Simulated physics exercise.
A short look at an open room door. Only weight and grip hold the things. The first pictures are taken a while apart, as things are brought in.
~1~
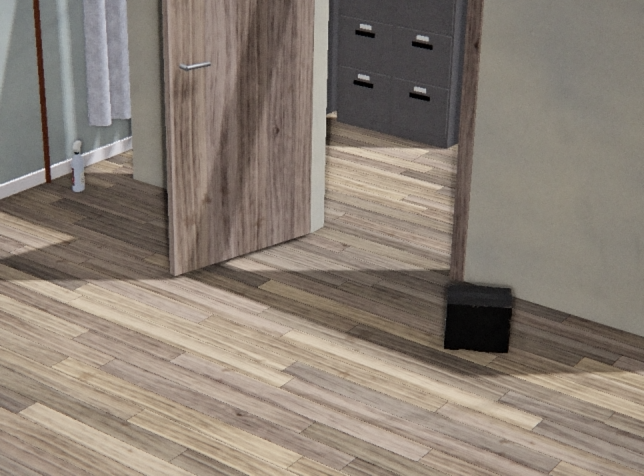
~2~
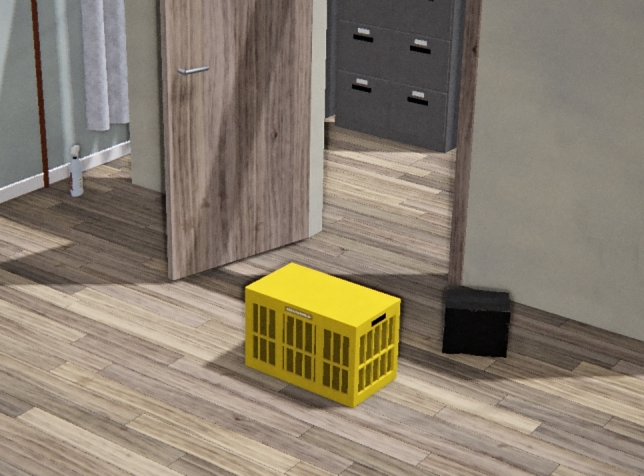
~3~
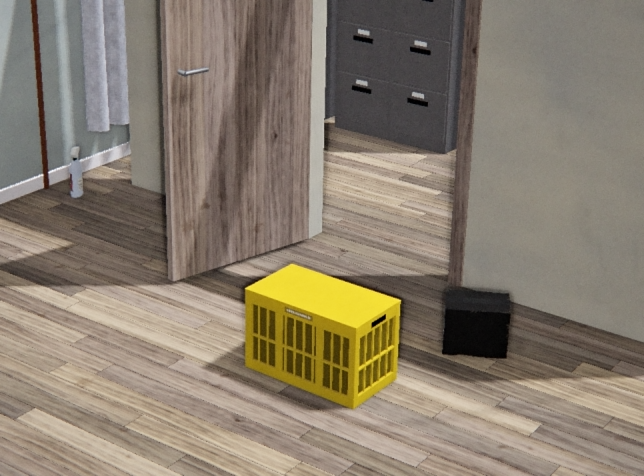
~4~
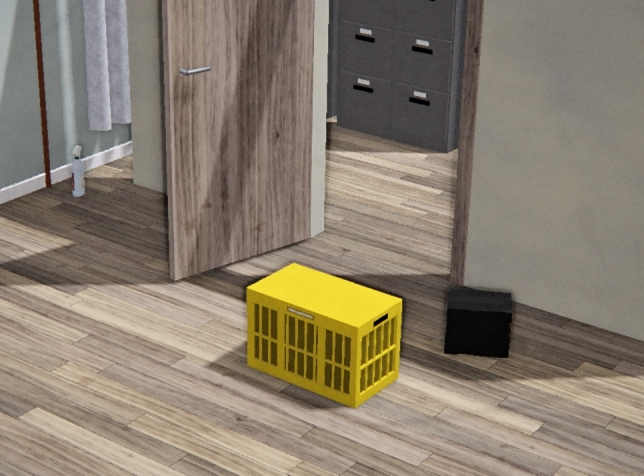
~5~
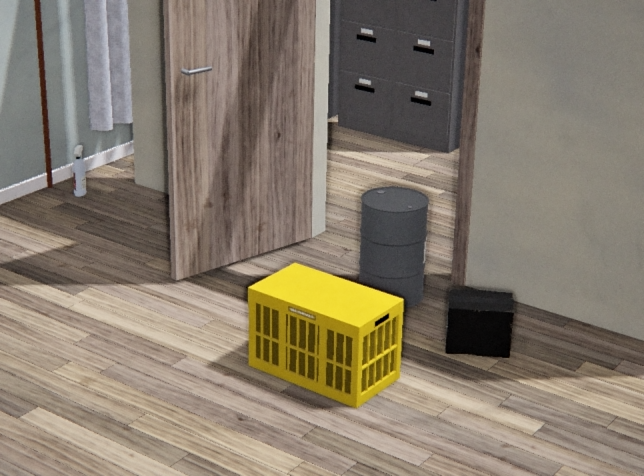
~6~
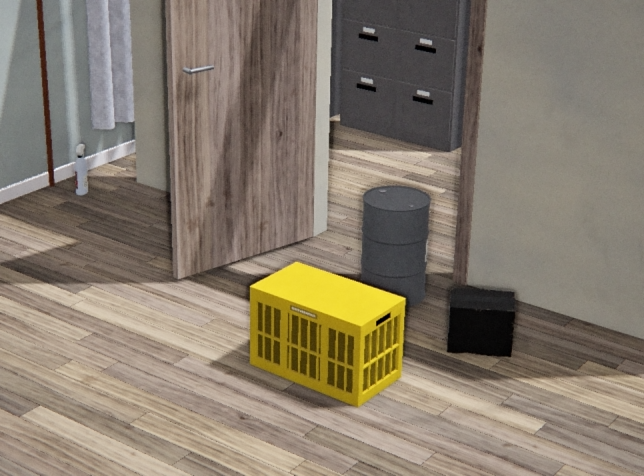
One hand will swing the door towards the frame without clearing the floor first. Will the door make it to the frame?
Here the door stops short.
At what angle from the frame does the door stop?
About 30°.
Then, 0.80 s after the last picture, door at 89°.
Then, 1.40 s after the last picture, door at 65°.
Then, 1.90 s after the last picture, door at 42°.
Then, 2.20 s after the last picture, door at 32°; grey drum slid a little near (405, 245).
At rest, door at 28°; all 3 in place. Seen from the same camera at the end, grey drum near (414, 243).
